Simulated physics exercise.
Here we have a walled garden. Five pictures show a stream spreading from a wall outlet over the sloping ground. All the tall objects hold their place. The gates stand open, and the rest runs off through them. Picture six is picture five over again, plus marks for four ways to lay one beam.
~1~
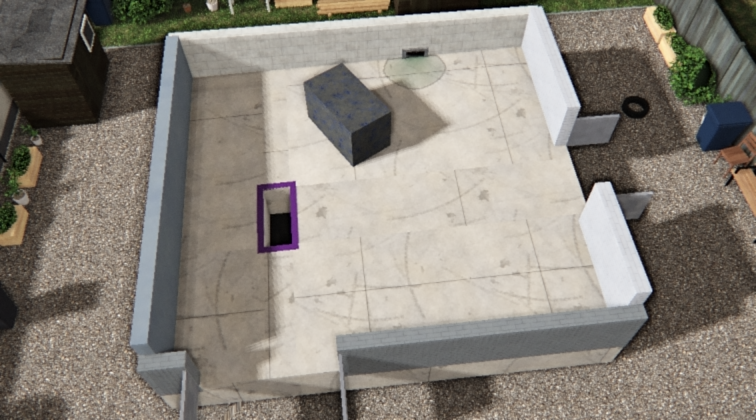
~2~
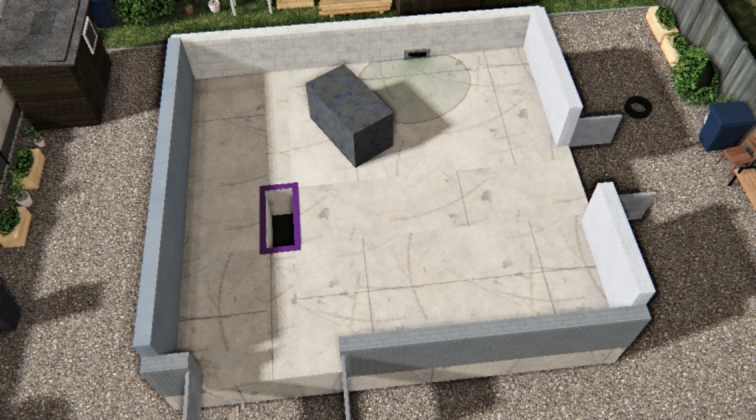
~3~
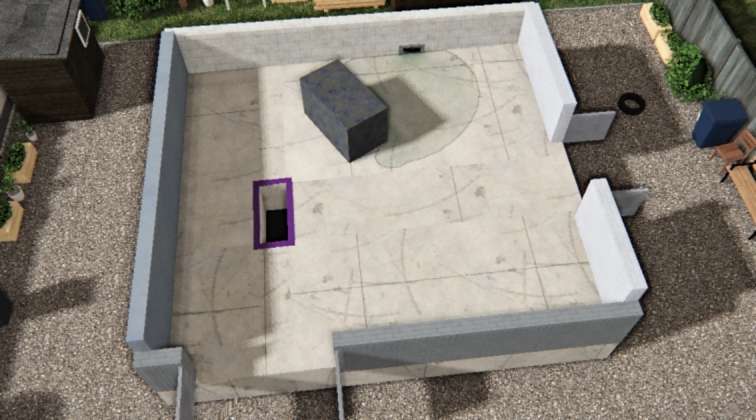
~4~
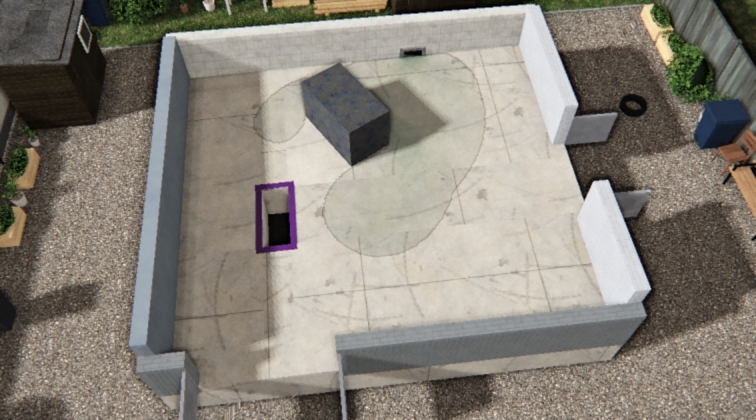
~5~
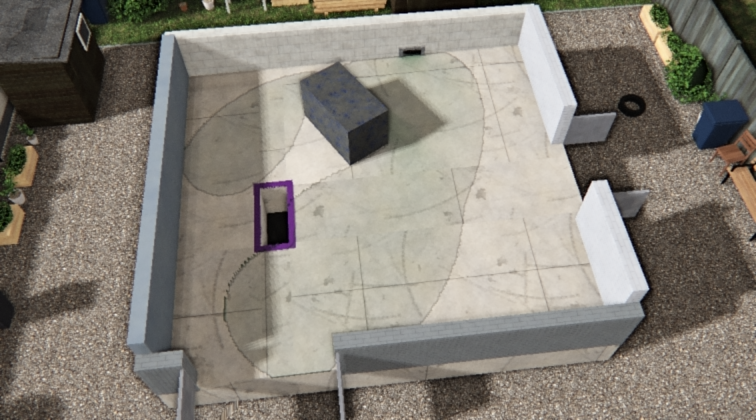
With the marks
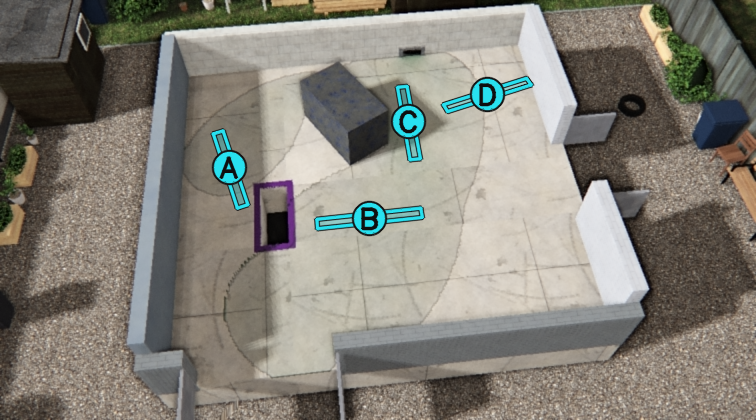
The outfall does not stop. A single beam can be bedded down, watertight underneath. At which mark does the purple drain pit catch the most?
Take B.
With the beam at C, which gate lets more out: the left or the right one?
The left one.
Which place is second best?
Here it is place A.
On the marked copy, A from (218, 132) to (242, 206); B from (317, 223) to (421, 212); C from (415, 159) to (402, 86); D from (445, 108) to (528, 81).
With A, about 17 % of the stream runs into the purple drain pit, about 83 % out by the gates.
With B, about 51 % of the stream runs into the purple drain pit, about 49 % out by the gates.
With C, about 5 % of the stream runs into the purple drain pit, about 95 % out by the gates.
With D, about 6 % of the stream runs into the purple drain pit, about 94 % out by the gates.
